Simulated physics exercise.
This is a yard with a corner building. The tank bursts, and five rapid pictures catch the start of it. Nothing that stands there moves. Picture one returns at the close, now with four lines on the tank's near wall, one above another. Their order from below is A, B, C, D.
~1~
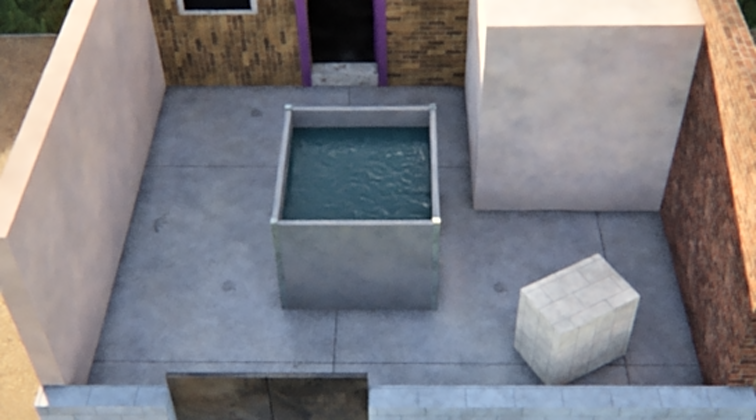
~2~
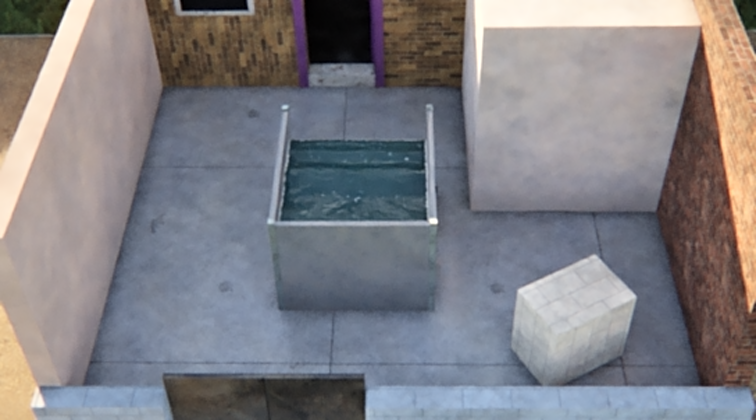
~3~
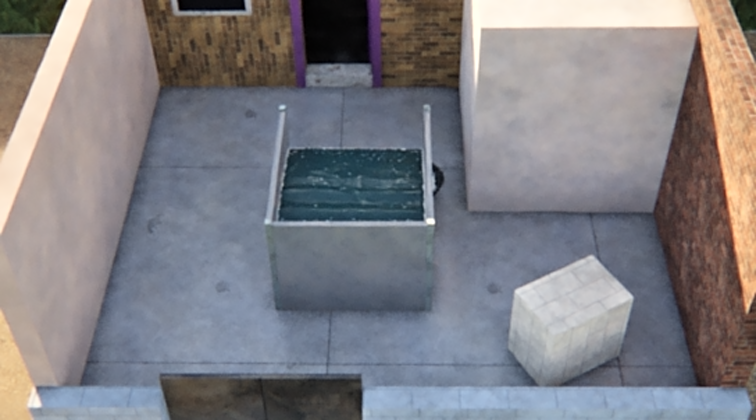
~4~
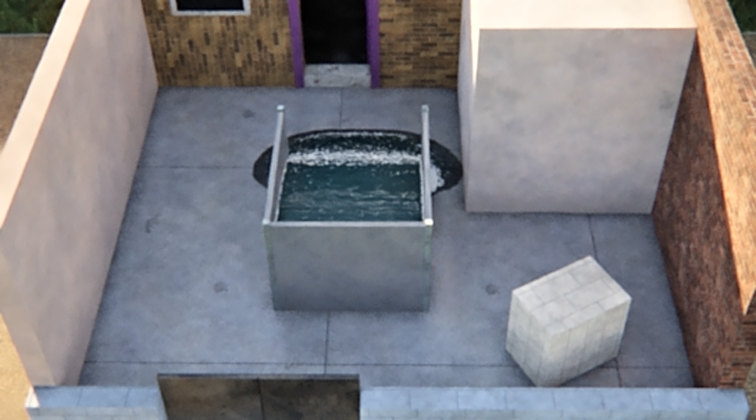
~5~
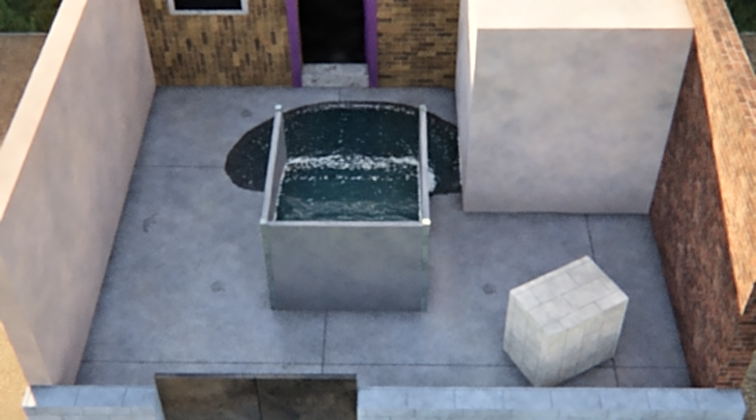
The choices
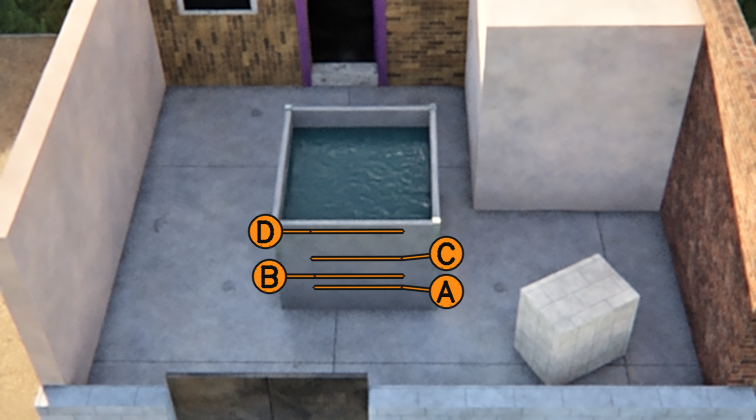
Water in a square, grey-walled tank surges out through its open back side once the far panel is gone, then spreads across the concrete yard in a dark, widening pool toward the brick wall and purple doorway.
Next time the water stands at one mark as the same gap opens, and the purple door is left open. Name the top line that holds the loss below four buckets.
A.
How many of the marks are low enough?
One of them.
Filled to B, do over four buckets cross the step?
Yes, that goes wrong.
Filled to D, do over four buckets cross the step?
Yes, it does.
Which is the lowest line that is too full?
Here it is line B.
On the marked copy, A at (358, 287); B at (358, 276); C at (357, 258); D at (355, 231); from the bottom up A, B, C, D.
Choosing A, a splash gets over, under a bucket.
Choosing B, about 8 bucketfuls get in.
Choosing C, dozens of bucketfuls pour in.
Choosing D, dozens of bucketfuls pour in.
